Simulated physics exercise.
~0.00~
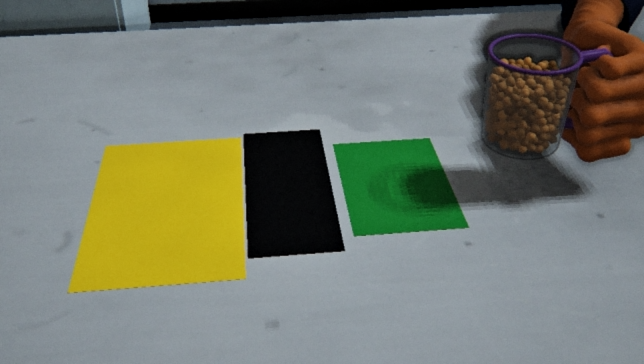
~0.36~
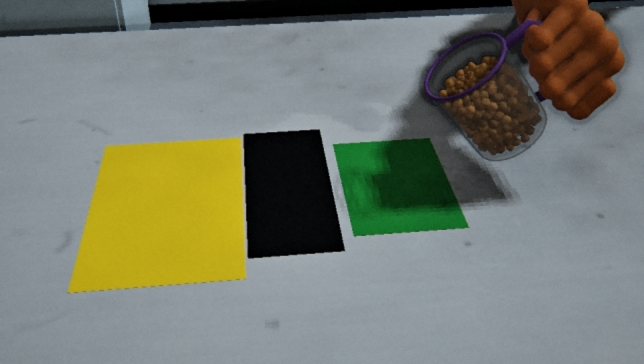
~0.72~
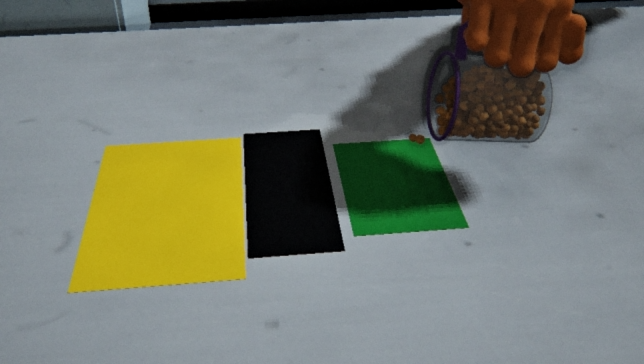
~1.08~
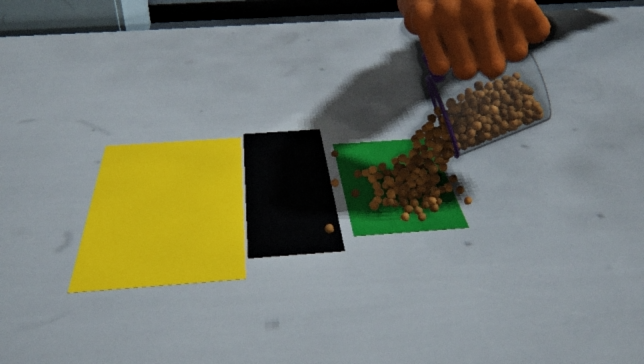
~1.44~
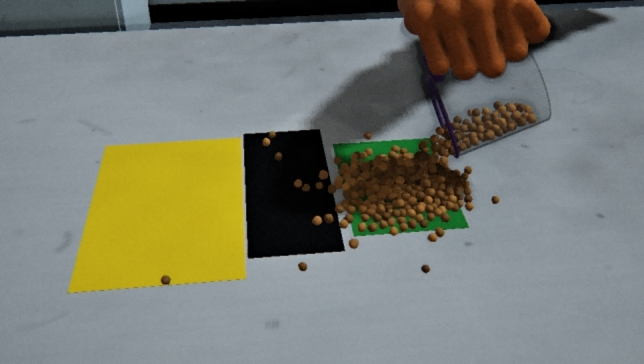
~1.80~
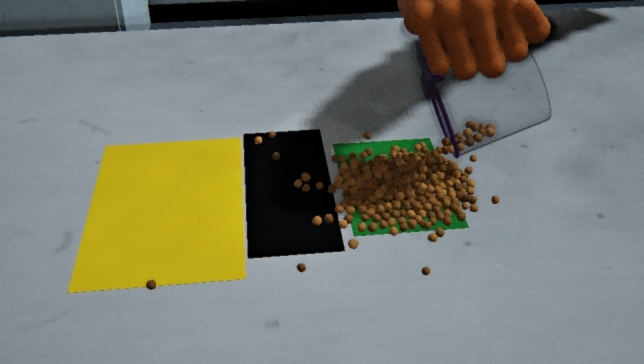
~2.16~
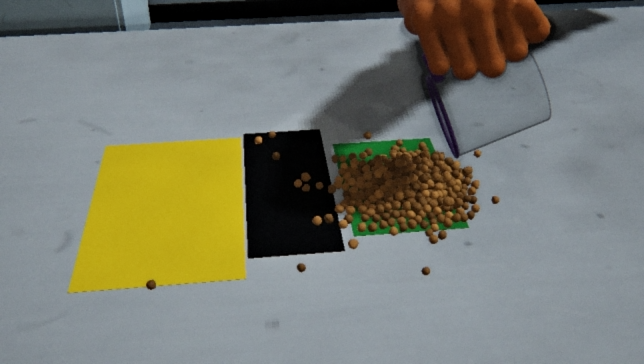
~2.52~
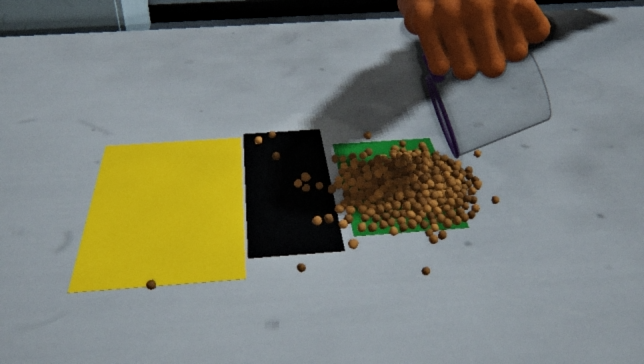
On a pale grey table with yellow, black and green mats, a hand moved a clear cup of roasted chickpeas left and tipped it until it emptied, leaving most heaped on the green mat, with some scattered on the black mat and bare table.
